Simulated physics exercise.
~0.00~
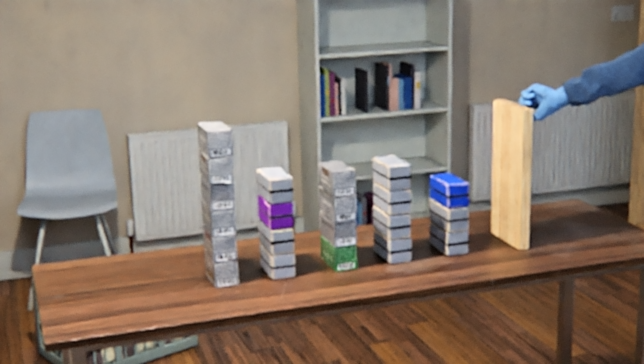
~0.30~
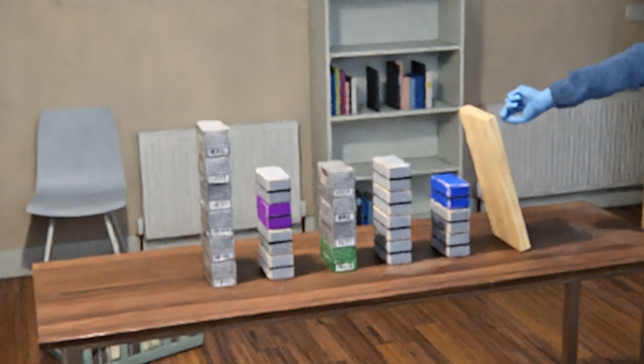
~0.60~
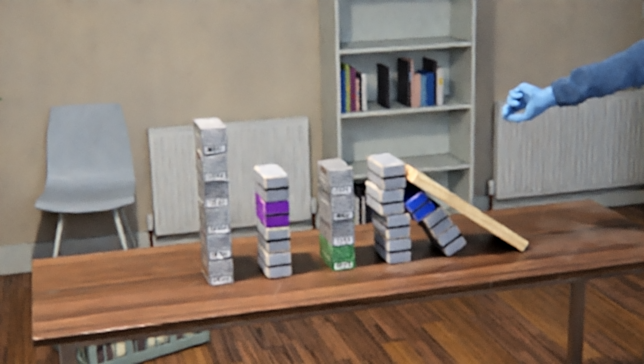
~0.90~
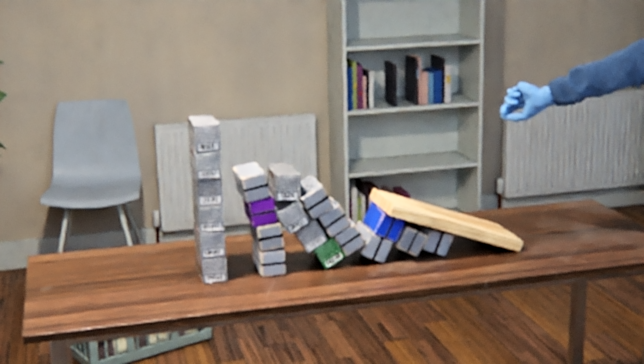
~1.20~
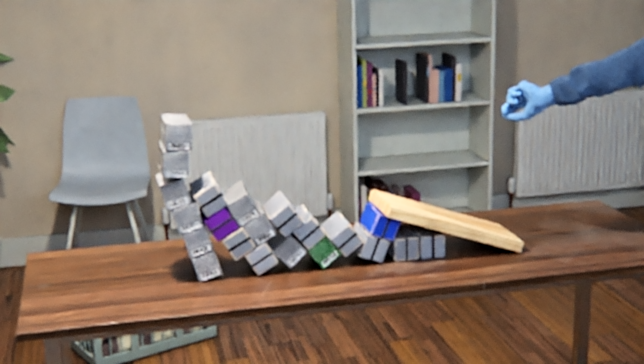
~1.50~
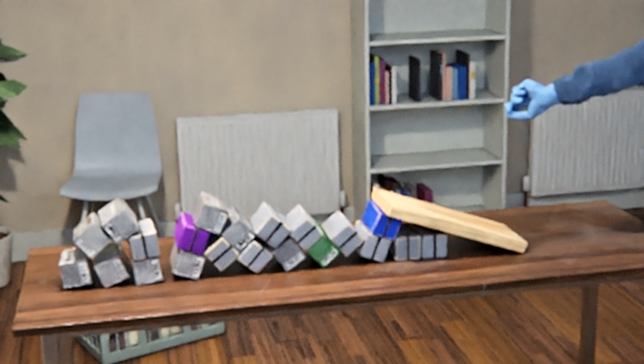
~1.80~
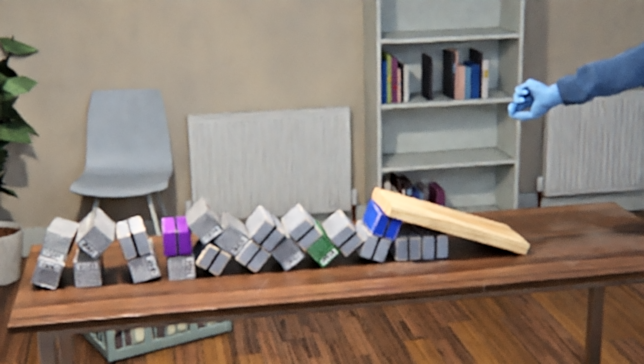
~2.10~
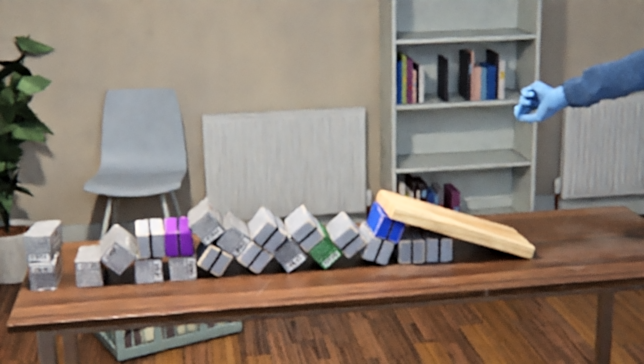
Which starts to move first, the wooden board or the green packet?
The wooden board starts to move first, leaning left while the green packet is still in place. The green packet only tilts later, as the toppling columns reach it.
